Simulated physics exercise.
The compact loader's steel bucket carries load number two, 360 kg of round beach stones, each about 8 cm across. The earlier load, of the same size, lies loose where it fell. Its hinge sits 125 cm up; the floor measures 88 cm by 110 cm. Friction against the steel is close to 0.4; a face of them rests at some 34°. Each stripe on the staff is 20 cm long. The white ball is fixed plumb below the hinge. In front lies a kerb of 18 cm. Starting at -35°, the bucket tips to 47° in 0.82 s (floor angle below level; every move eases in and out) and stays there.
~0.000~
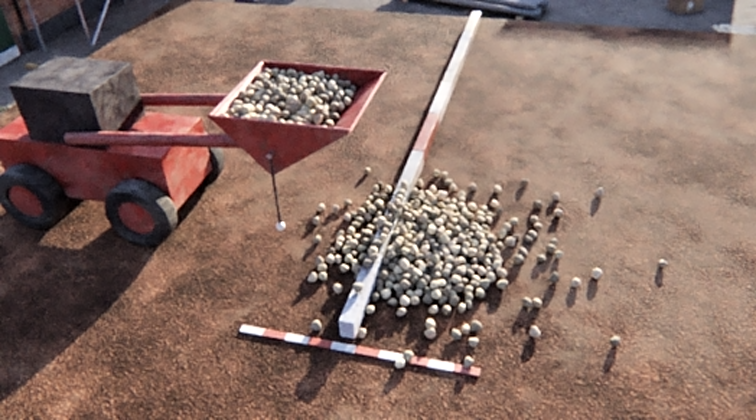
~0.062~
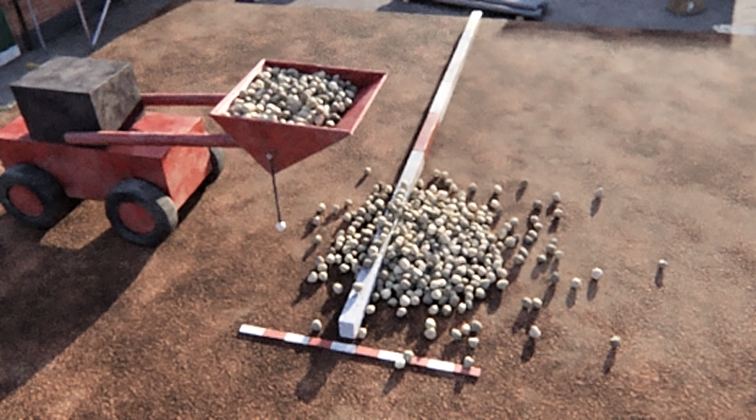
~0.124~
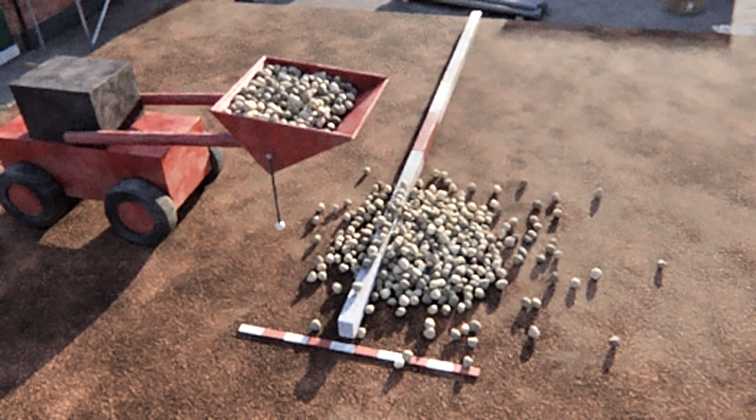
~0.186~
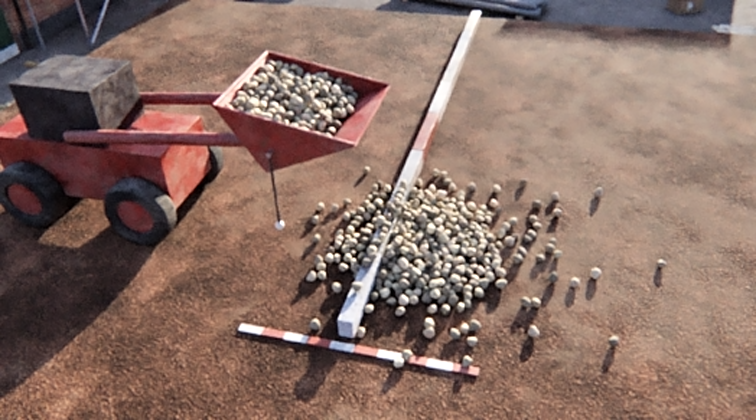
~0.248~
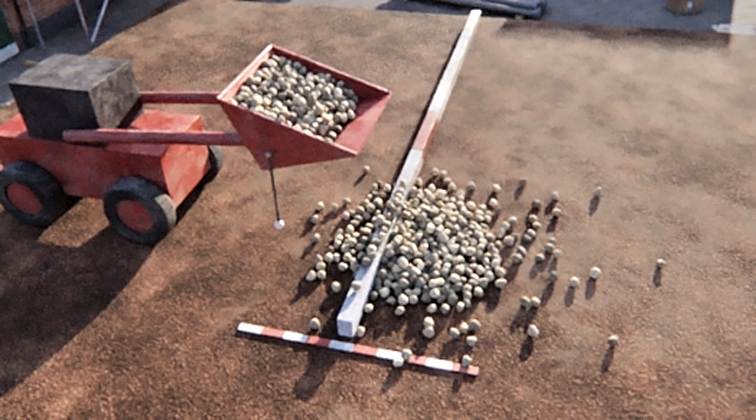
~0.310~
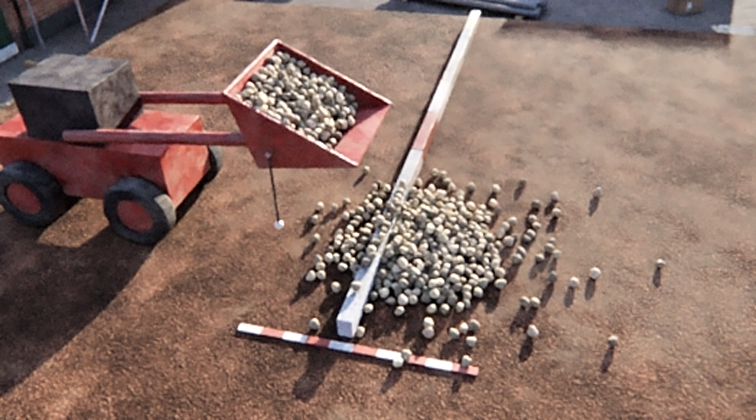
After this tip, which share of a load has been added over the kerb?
About 39 per cent.
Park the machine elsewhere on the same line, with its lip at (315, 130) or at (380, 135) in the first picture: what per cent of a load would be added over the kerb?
First some 5, then 85 per cent.
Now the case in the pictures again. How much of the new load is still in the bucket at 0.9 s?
About 55 per cent.
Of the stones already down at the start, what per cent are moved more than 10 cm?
About 10 per cent.
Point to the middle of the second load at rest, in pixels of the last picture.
Around (373, 231).
After 0.6 s the floor is at 35°; in per cent of one load, 100 in the bucket, 18 on this side of the kerb, 82 over the kerb; the foremost stones are at (588, 259).
After 0.9 s the floor is at 47°; in per cent of one load, 56 in the bucket, 62 on this side of the kerb, 83 over the kerb; the foremost stones are at (588, 259).
After 1.3 s the floor is at 47°; in per cent of one load, 2 in the bucket, 89 on this side of the kerb, 109 over the kerb; the foremost stones are at (588, 259).
After 4.0 s the floor is at 47°; in per cent of one load, 0 in the bucket, 78 on this side of the kerb, 122 over the kerb; the foremost stones are at (600, 268). Net gain over the kerb, 39.
